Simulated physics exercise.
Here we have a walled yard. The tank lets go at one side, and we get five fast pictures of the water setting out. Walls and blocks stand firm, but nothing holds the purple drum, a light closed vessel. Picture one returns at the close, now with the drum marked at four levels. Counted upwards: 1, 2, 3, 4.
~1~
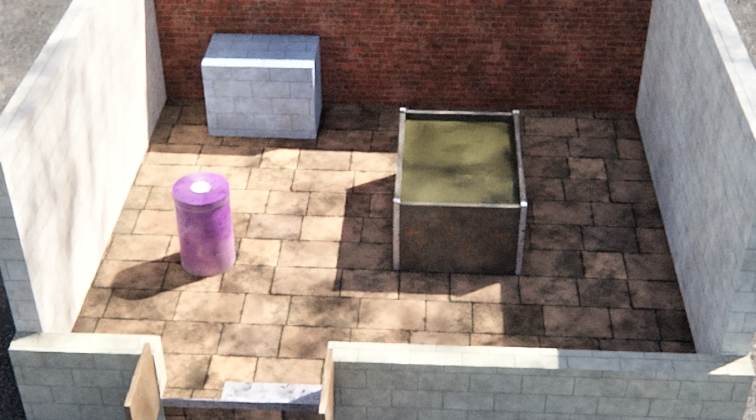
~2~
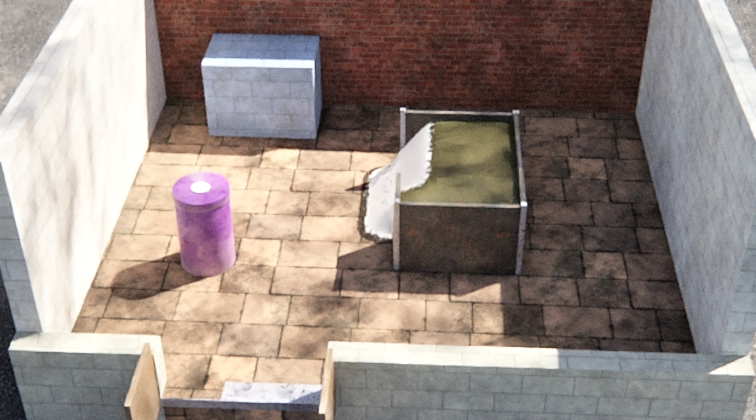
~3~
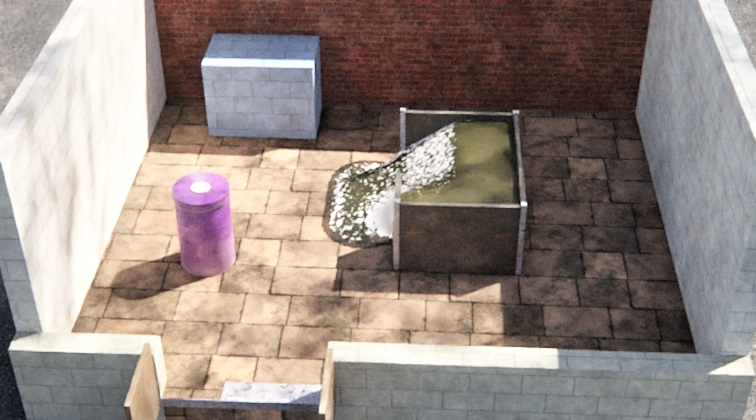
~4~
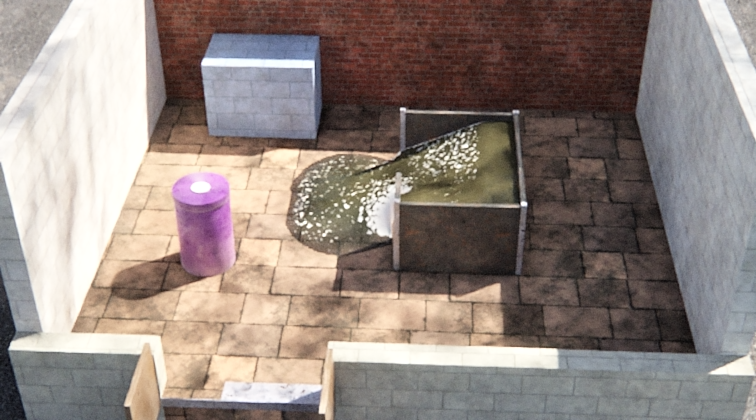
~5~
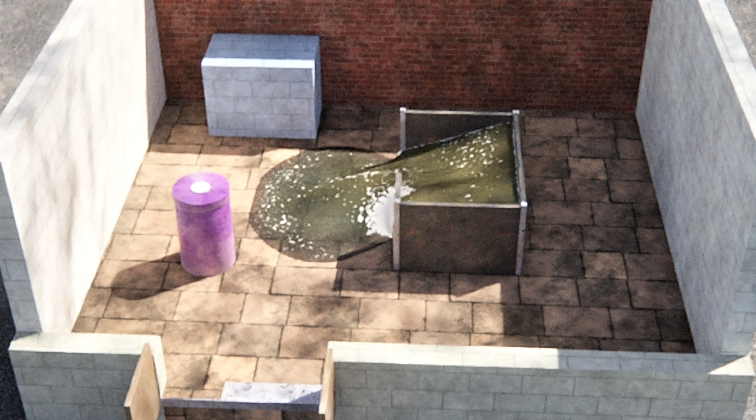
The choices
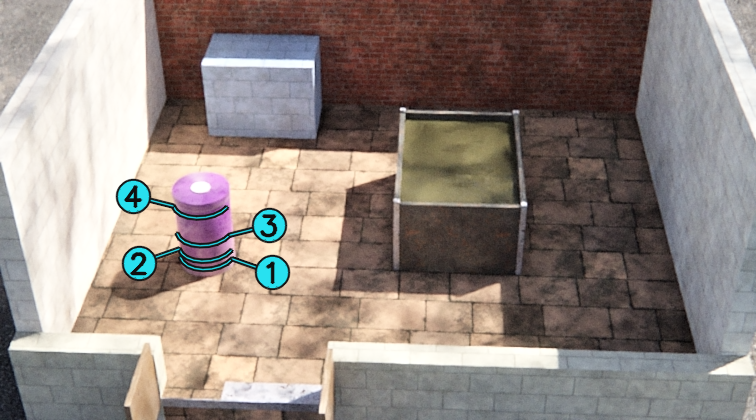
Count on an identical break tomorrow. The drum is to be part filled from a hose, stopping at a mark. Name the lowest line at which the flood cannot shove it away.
Take 2.
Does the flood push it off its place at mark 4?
No, not at all.
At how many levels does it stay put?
Three of them.
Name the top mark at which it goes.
Here it is mark 1.
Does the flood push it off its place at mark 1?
Yes, that goes wrong.
On the marked copy, 1 at (202, 269); 2 at (201, 261); 3 at (199, 245); 4 at (196, 218); from the bottom up 1, 2, 3, 4.
For mark 1, it is pushed about twice its own width away.
For mark 2, it does not move.
For mark 3, it does not move.
For mark 4, it does not move.
